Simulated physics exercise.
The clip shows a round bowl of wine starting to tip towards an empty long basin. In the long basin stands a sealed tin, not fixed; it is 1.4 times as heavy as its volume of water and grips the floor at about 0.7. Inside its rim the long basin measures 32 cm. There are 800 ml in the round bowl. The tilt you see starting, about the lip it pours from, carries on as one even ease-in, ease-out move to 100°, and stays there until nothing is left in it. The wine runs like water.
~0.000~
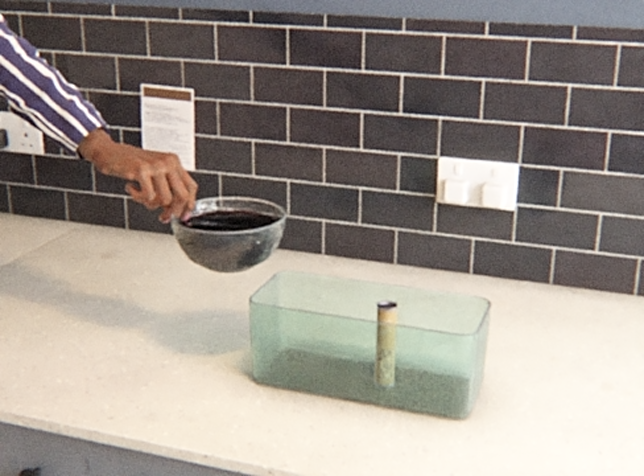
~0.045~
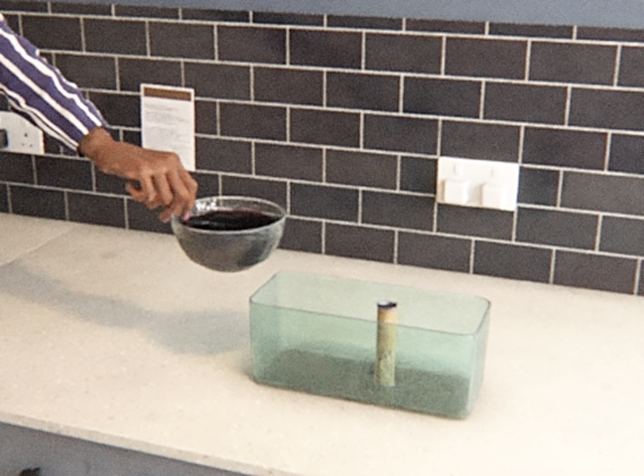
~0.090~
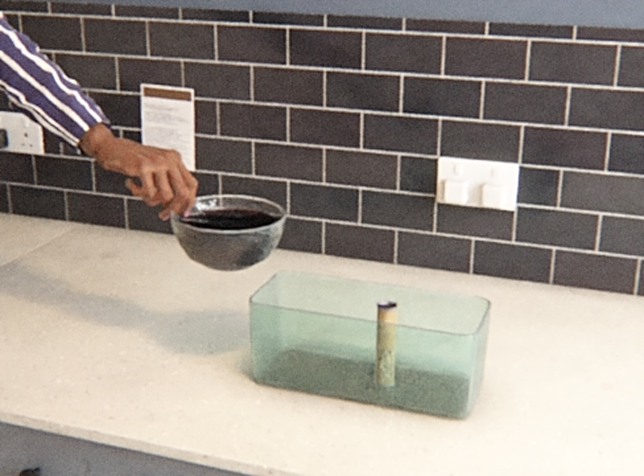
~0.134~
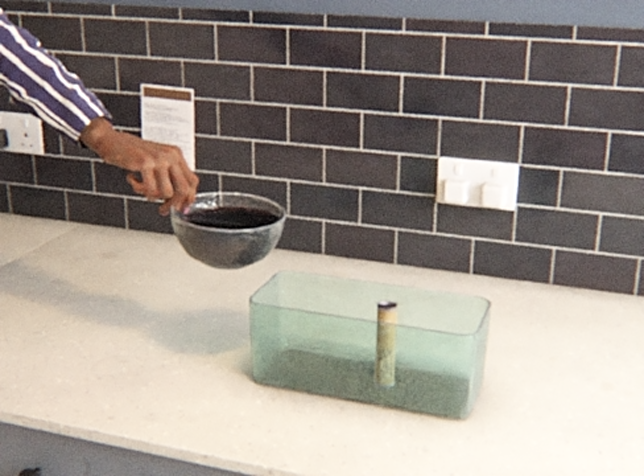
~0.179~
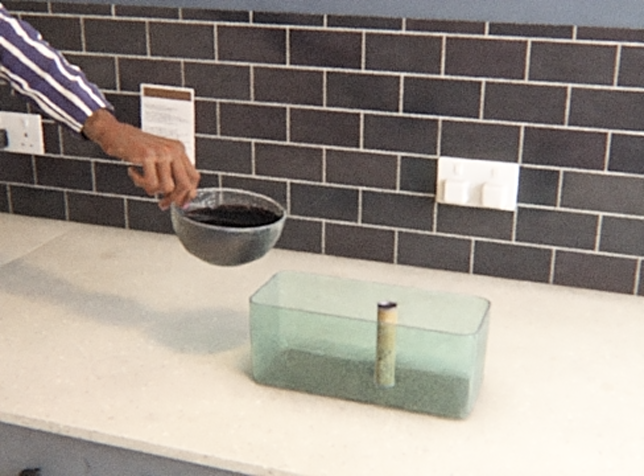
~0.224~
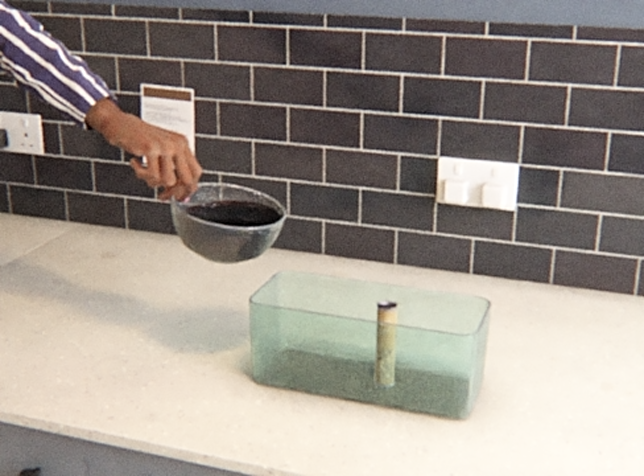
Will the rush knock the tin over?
The tin keeps standing.
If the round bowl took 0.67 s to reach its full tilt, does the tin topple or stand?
The tin topples.
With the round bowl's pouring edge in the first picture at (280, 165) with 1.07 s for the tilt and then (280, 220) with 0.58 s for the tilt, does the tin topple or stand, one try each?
First it topples; then it goes over.
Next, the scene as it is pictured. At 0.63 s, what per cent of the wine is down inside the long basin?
About 10 per cent.
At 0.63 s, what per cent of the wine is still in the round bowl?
About 56 per cent.
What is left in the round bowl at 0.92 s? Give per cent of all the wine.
Some 3 per cent.
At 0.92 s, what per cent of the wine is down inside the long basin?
Near 82 in a hundred.
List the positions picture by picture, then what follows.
In the first frame, it leans 0°; its right rim is at (281, 222); the wine meets the walls at (183, 219) and (280, 231); the long basin's rim runs from (264, 287) to (484, 319); the tin's top is at (387, 309).
In the second frame, it leans 0°; its right rim is at (281, 222); the wine meets the walls at (184, 218) and (280, 230).
In the third frame, it leans 2°; its right rim is at (281, 222); the wine meets the walls at (184, 217) and (280, 229).
In the fourth frame, it leans 4°; its right rim is at (281, 222); the wine meets the walls at (184, 215) and (279, 227).
In the fifth frame, it leans 7°; its right rim is at (281, 222); the wine meets the walls at (184, 213) and (280, 225).
In the sixth frame, it leans 10°; its right rim is at (281, 222); the wine meets the walls at (184, 209) and (280, 222).
After 0.63 s the tilt is 64° and 56 per cent is still to pour; the tin stands where it began.
After 0.92 s the tilt is 95° and 3 per cent is still to pour; the tin stands where it began.
After 1.23 s the tilt is 100° and 0 per cent is still to pour; the tin stands where it began.
After 1.57 s the tilt is 100° and 0 per cent is still to pour; the tin stands where it began.
In the end the tin stands where it began.
